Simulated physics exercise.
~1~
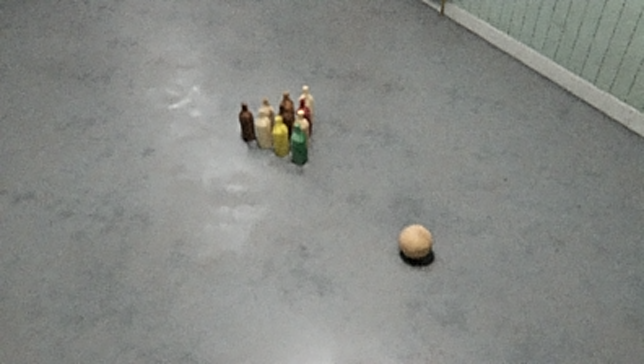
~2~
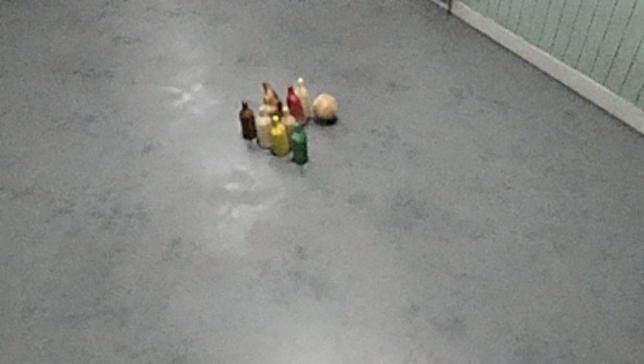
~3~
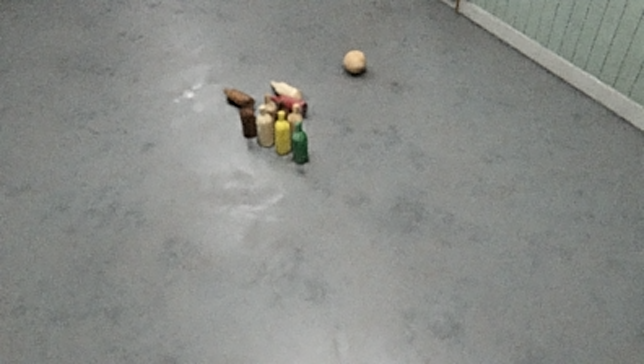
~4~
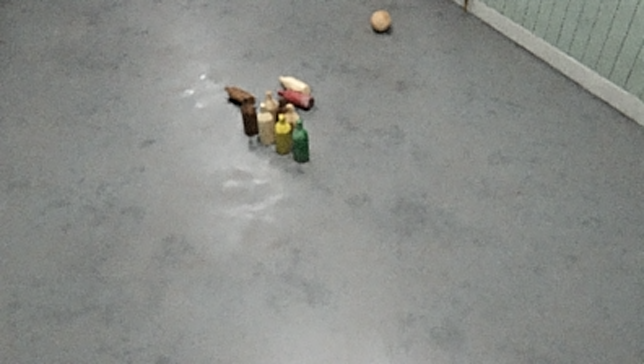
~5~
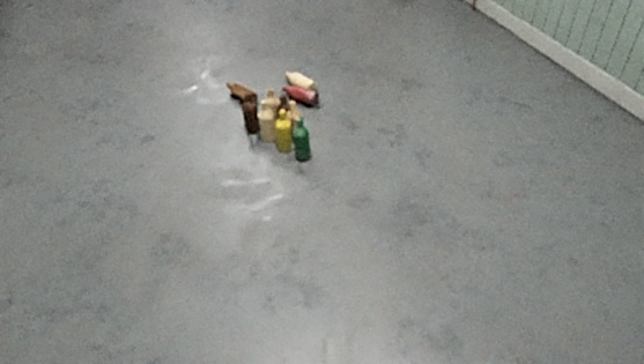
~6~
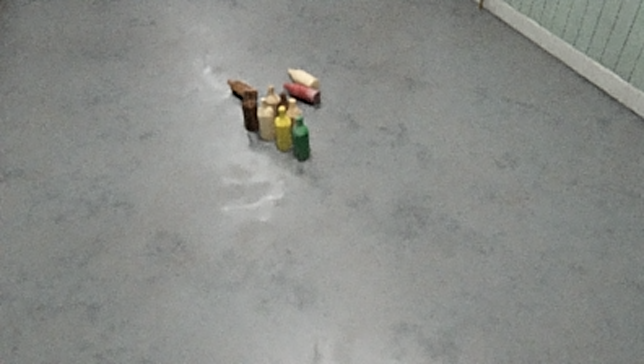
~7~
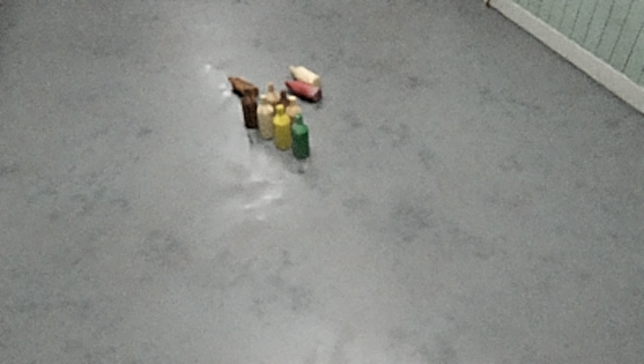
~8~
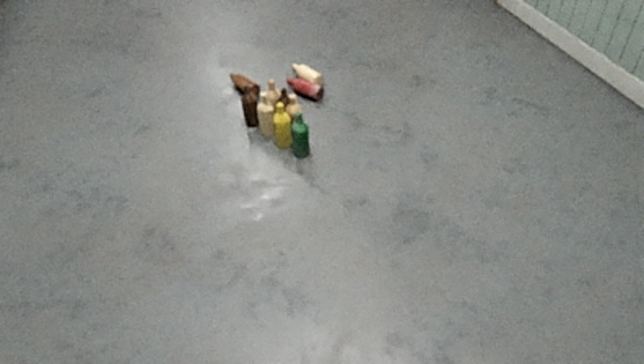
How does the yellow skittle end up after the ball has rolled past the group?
The yellow skittle remains upright, standing beside the green one at the front of the group.
